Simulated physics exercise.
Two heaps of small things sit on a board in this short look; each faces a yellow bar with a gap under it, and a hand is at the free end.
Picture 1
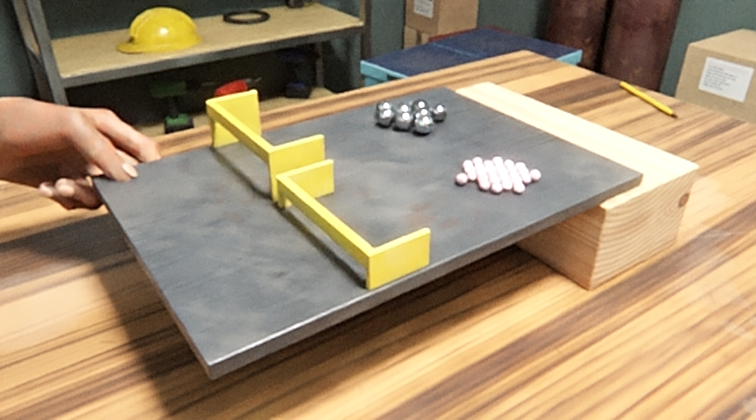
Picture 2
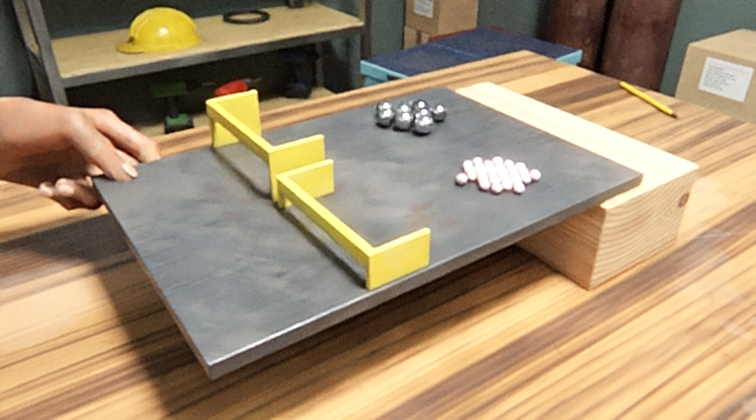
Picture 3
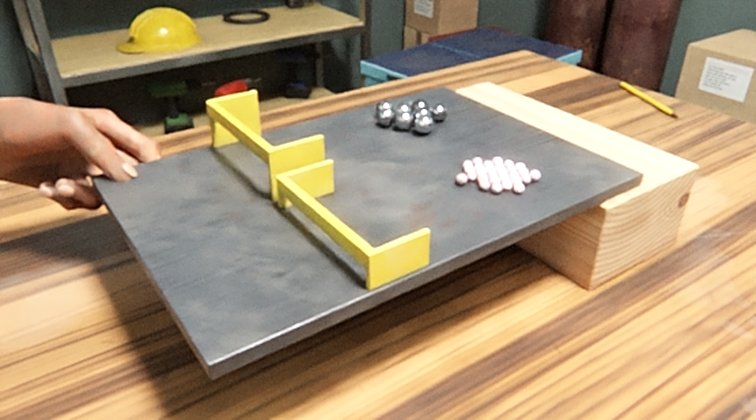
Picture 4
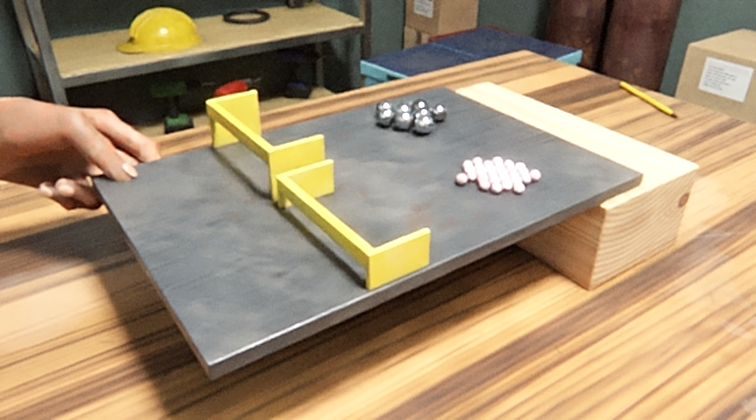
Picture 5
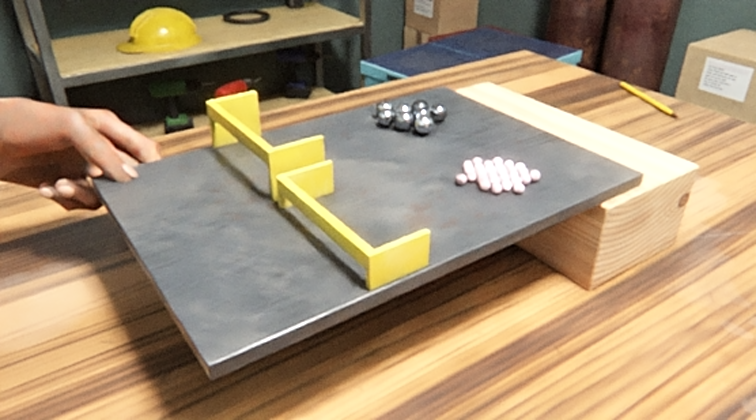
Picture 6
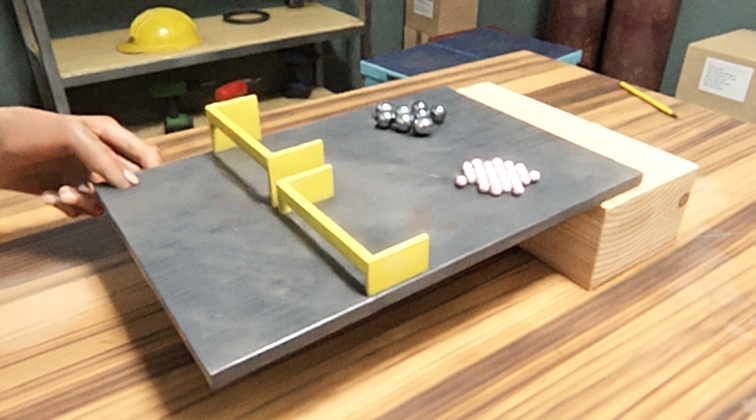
In a workshop with shelving behind, a wood-grained table is seen from slightly above and to one side, the camera still. A dark grey board rests its right end on a pale wooden block, with silver balls at the back, pink-white pearls nearer the front, two yellow gates left of them, and a hand at the left edge. Everything stays still until the hand lowers that end very slightly, the heaps keeping their places.
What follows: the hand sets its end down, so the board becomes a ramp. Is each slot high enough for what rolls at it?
In order: The front handful will most likely sneak by the barrier, the back handful will most likely sneak by the barrier.
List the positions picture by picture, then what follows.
The first picture shows held end of the board at (220, 355), level; block at (530, 169), about a quarter as high as the board is long; front handful at (492, 176), some sugar pearls; back handful at (403, 113), a few steel balls; front gate at (322, 218), its slot higher than a piece; back gate at (239, 131), its slot higher than a piece.
The second picture shows held end of the board at (220, 355), level; back handful at (403, 113).
The third picture shows held end of the board at (220, 355), level; front handful at (492, 176).
The fourth picture shows held end of the board at (220, 355), level; back handful at (403, 113).
The fifth picture shows held end of the board at (220, 355), level; front handful at (492, 177).
The sixth picture shows held end of the board at (221, 364), down by 1°; block at (530, 169); front handful at (492, 178), not moving; back handful at (403, 114), not moving; front gate at (322, 225); back gate at (239, 137).
Then, 0.31 s after the last picture, board sloping at 8°; front handful on its way down; back handful on its way down.
Then, 0.64 s after the last picture, board sloping at 15°; front handful on its way down; back handful on its way down.
Then, 1.03 s after the last picture, board resting at 15°; front handful all past its gate; back handful all past its gate.
By the end, board resting at 15°; front handful all past its gate; back handful all past its gate.
